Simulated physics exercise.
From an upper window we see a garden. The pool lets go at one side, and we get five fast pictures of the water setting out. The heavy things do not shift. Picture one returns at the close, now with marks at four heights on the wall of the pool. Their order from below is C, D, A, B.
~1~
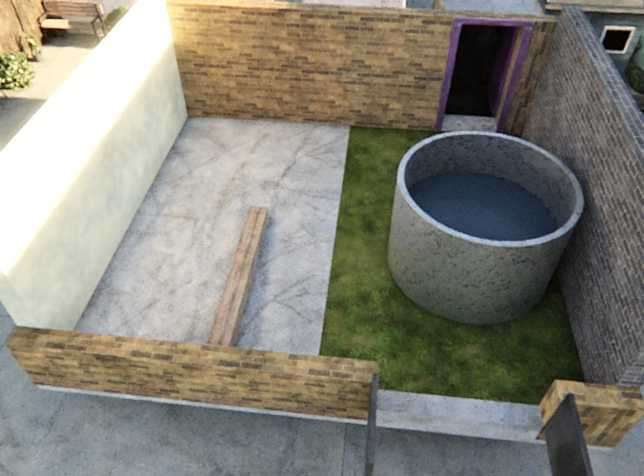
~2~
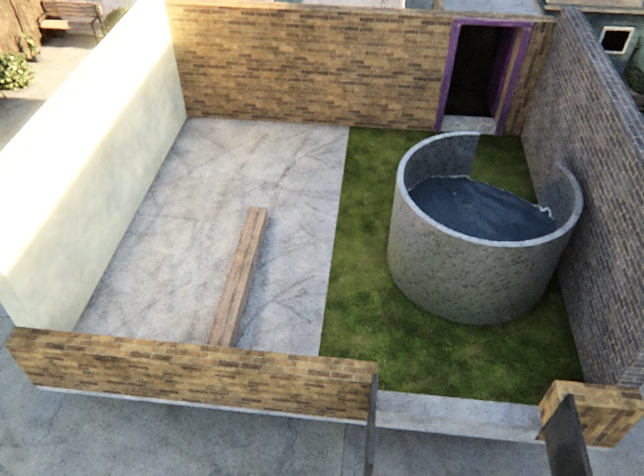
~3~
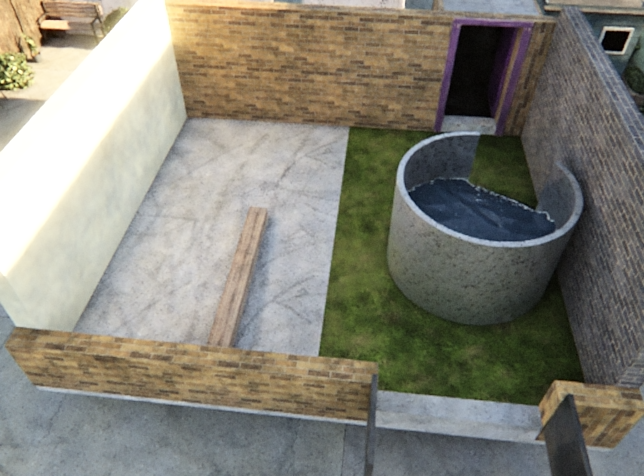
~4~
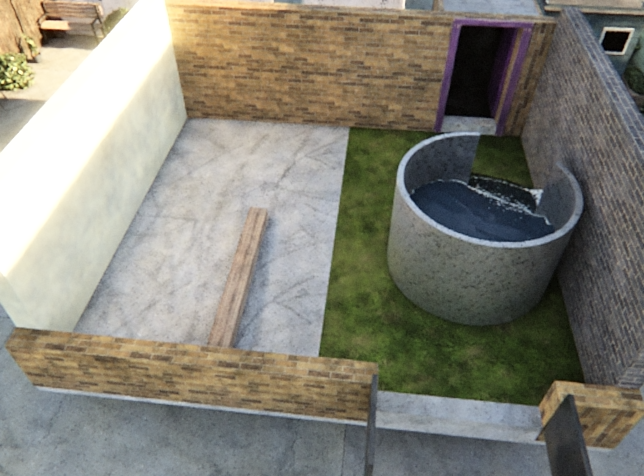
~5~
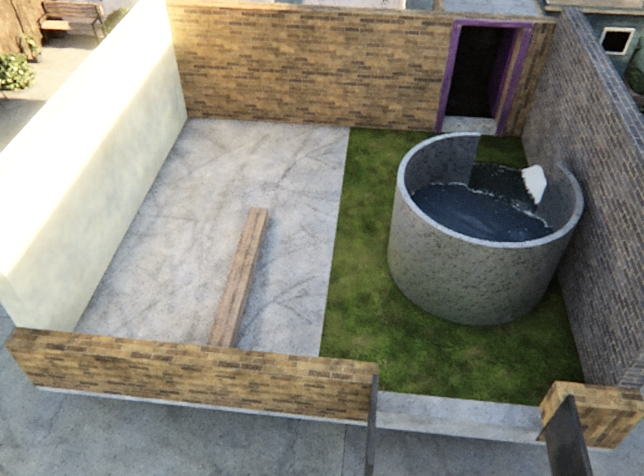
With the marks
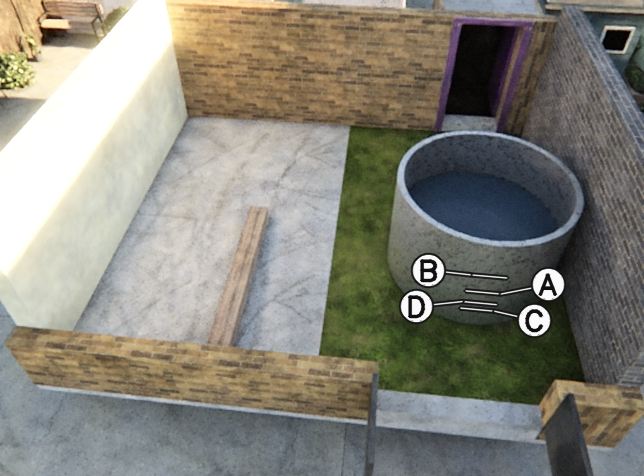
Round stone pool in a walled garden losing a section of its back rim, its dark water sloshing and foaming inside.
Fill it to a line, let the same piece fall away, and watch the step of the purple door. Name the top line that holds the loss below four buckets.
The limit is D.
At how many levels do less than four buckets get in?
Two of them.
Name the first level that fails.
That would be A.
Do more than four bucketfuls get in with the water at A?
Yes.
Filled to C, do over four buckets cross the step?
No.
In white, A at (483, 292); B at (488, 276); C at (477, 309); D at (479, 303); from the bottom up C, D, A, B.
With A, about 9 bucketfuls get in.
With B, dozens of bucketfuls pour in.
With C, nothing gets over.
With D, a bucket or two gets in.
